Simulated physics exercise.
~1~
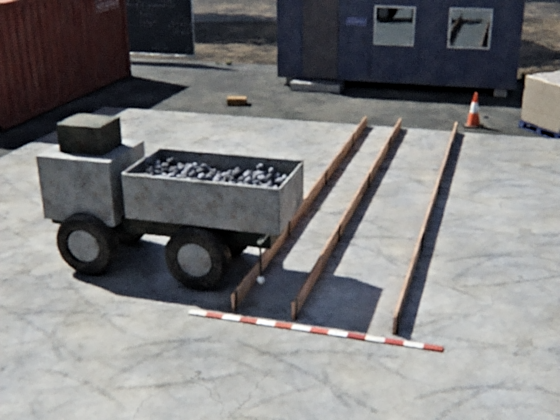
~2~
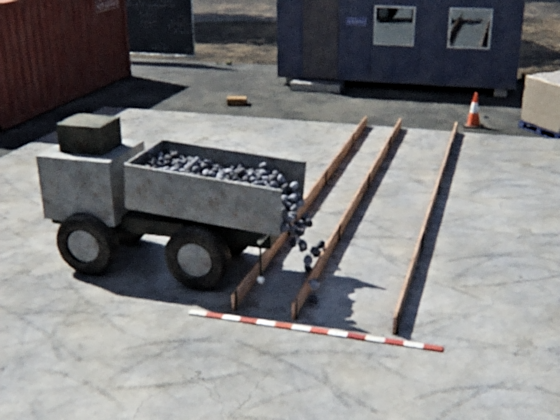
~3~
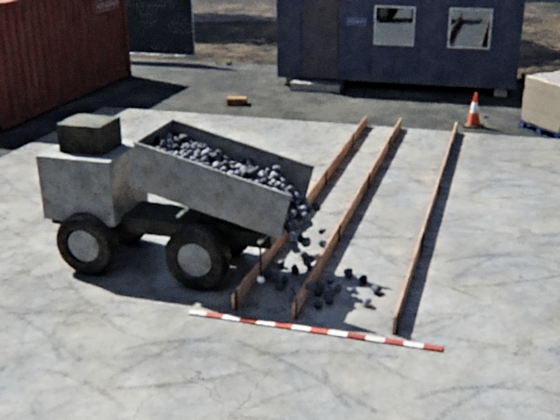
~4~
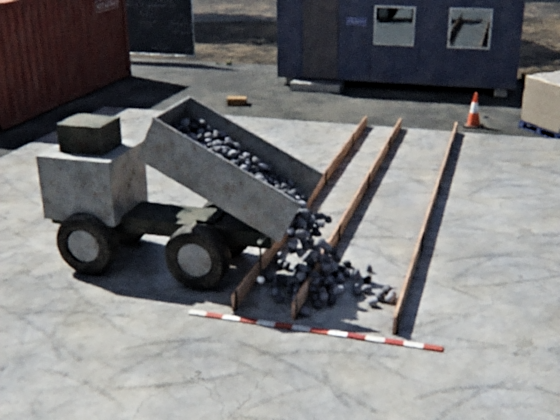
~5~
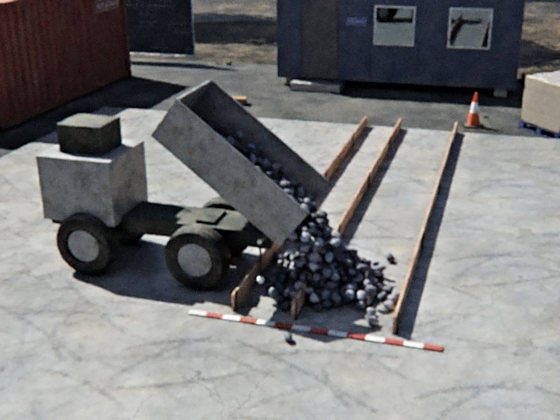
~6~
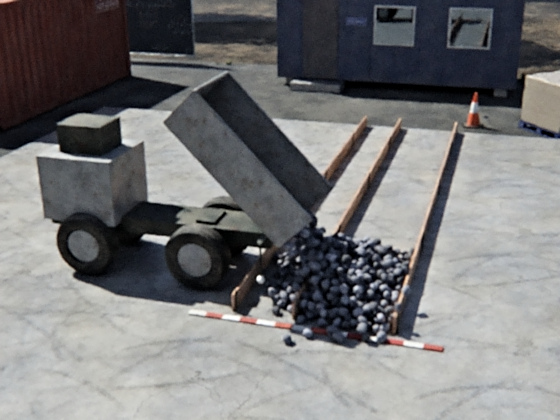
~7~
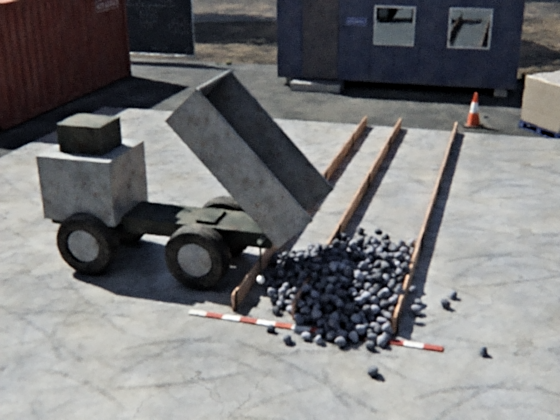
A grey truck bed tilts up and pours dark stones into a heap between planks.
